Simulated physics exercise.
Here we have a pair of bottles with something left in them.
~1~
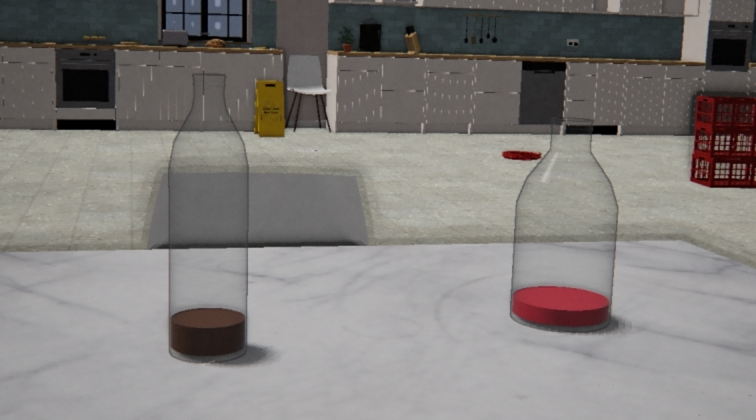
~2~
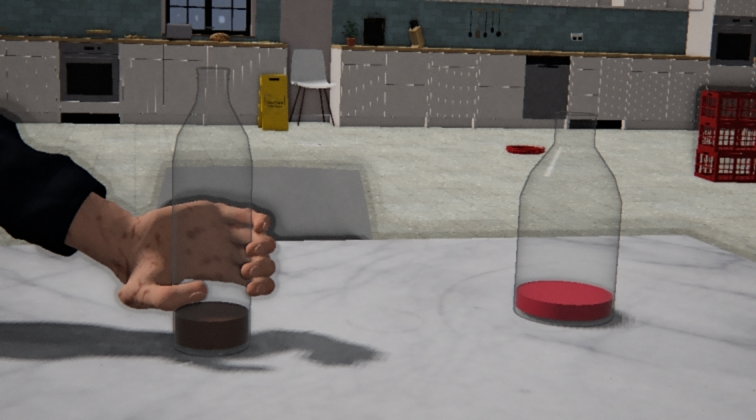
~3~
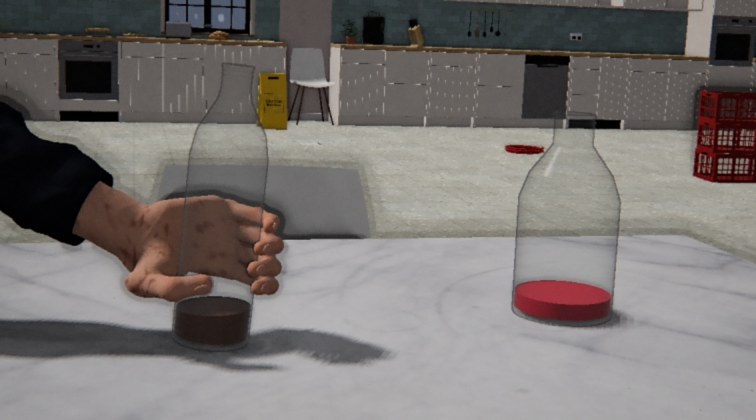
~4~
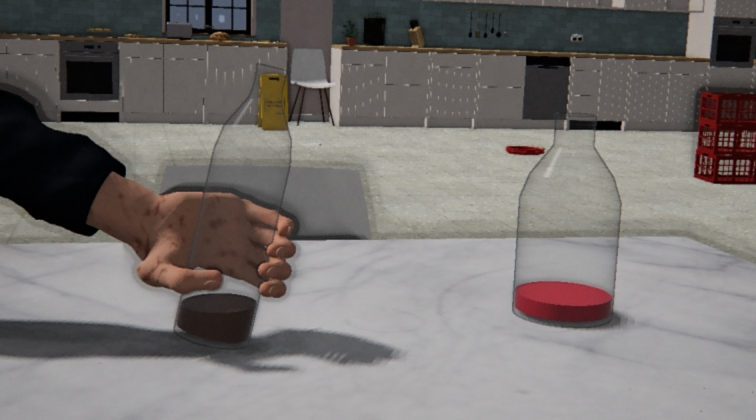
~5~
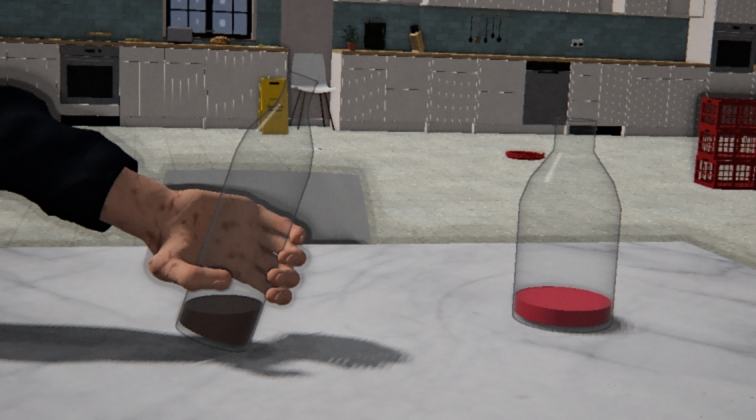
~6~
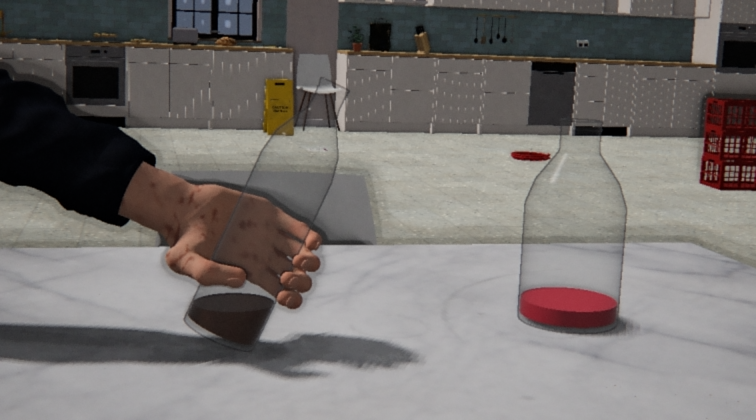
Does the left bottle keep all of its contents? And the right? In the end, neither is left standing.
As I see it, left: The result will be no loss. Right: The result will be no loss.
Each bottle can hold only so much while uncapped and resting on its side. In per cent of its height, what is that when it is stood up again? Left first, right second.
Around 26 percent, then around 22 percent.
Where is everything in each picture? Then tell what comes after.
In the first frame, both stand upright; left bottle (209, 212) nearly empty, open; right bottle (566, 217) nearly empty, open.
In the second frame, a hand takes the left bottle; left bottle nearly empty, surface at (212, 313); right bottle nearly empty, surface at (564, 294).
In the third frame, the left bottle tips; left bottle (224, 201) nearly empty; right bottle (568, 211) nearly empty.
In the fourth frame, the left bottle tips; left bottle nearly empty, surface at (219, 304); right bottle nearly empty, surface at (563, 295).
In the fifth frame, the left bottle tips; left bottle (258, 204) nearly empty; right bottle (569, 217) nearly empty.
In the sixth frame, the left bottle tips; left bottle (278, 207) tipped 25°, open; right bottle nearly empty, surface at (568, 301), open.
Shortly, the left bottle is nearly down; left bottle, no leak.
Then, the left bottle lies flat; left bottle, no leak.
At the finish, both lie flat; left bottle, no leak; right bottle, no leak.
